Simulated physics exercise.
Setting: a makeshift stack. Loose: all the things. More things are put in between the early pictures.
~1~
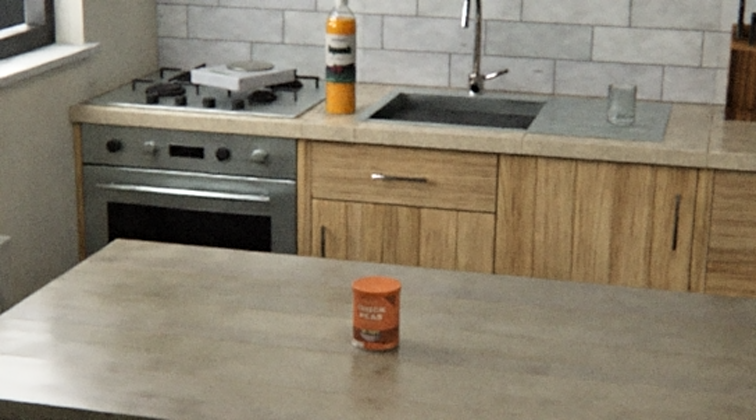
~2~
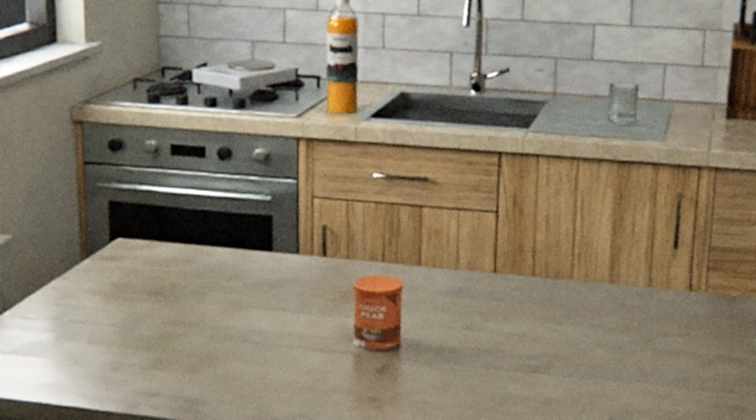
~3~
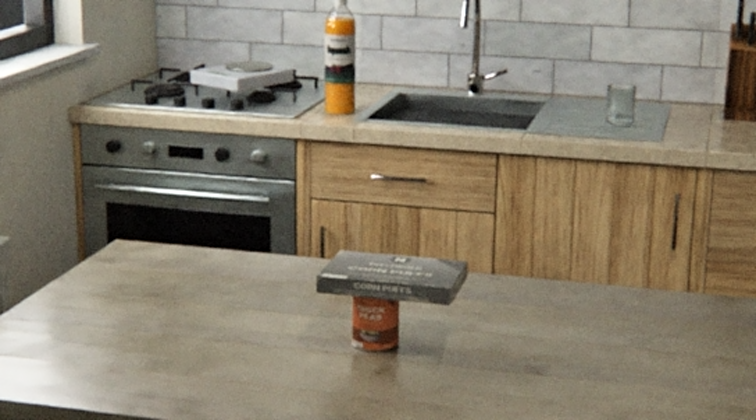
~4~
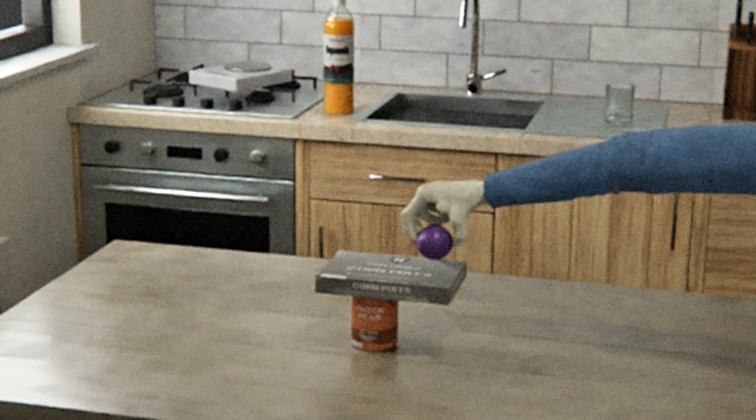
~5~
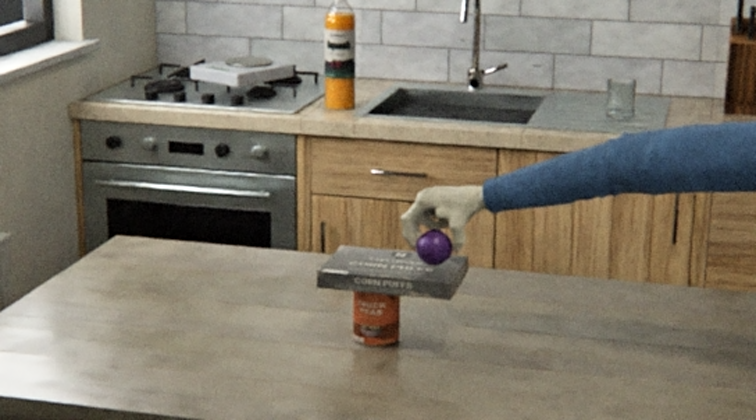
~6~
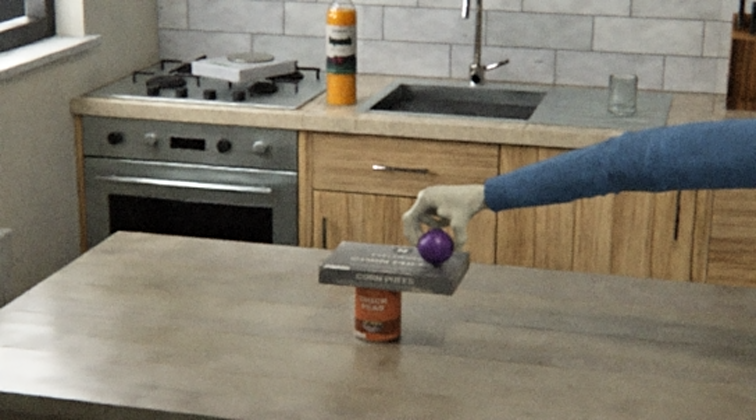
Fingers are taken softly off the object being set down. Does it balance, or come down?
Something drops or tips.
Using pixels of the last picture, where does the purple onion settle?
Roughly at pixel (491, 333).
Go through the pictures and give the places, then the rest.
The last thing is not in view yet, in the first picture.
The last thing is not in view yet, in the second picture.
The last thing is not in view yet; grey packet (393, 277), in the third picture.
Coming down; purple onion (435, 242); grey packet (392, 277), in the fourth picture.
Coming down; purple onion (434, 248); grey packet (394, 272), in the fifth picture.
In place under the hand; purple onion (436, 247); grey packet (395, 268), in the sixth picture.
Then, 0.30 s after the last picture, purple onion now fallen; grey packet tipped 56° from how it was.
Then, 0.40 s after the last picture, grey packet tipped 75° from how it was.
Then, 0.50 s after the last picture, grey packet on its side.
Then, 1.50 s after the last picture, grey packet tipped 51° from how it was.
At rest, fallen, grey packet and purple onion; orange tin in place. Seen from the same camera at the end, purple onion near (491, 333). The stack gives way.
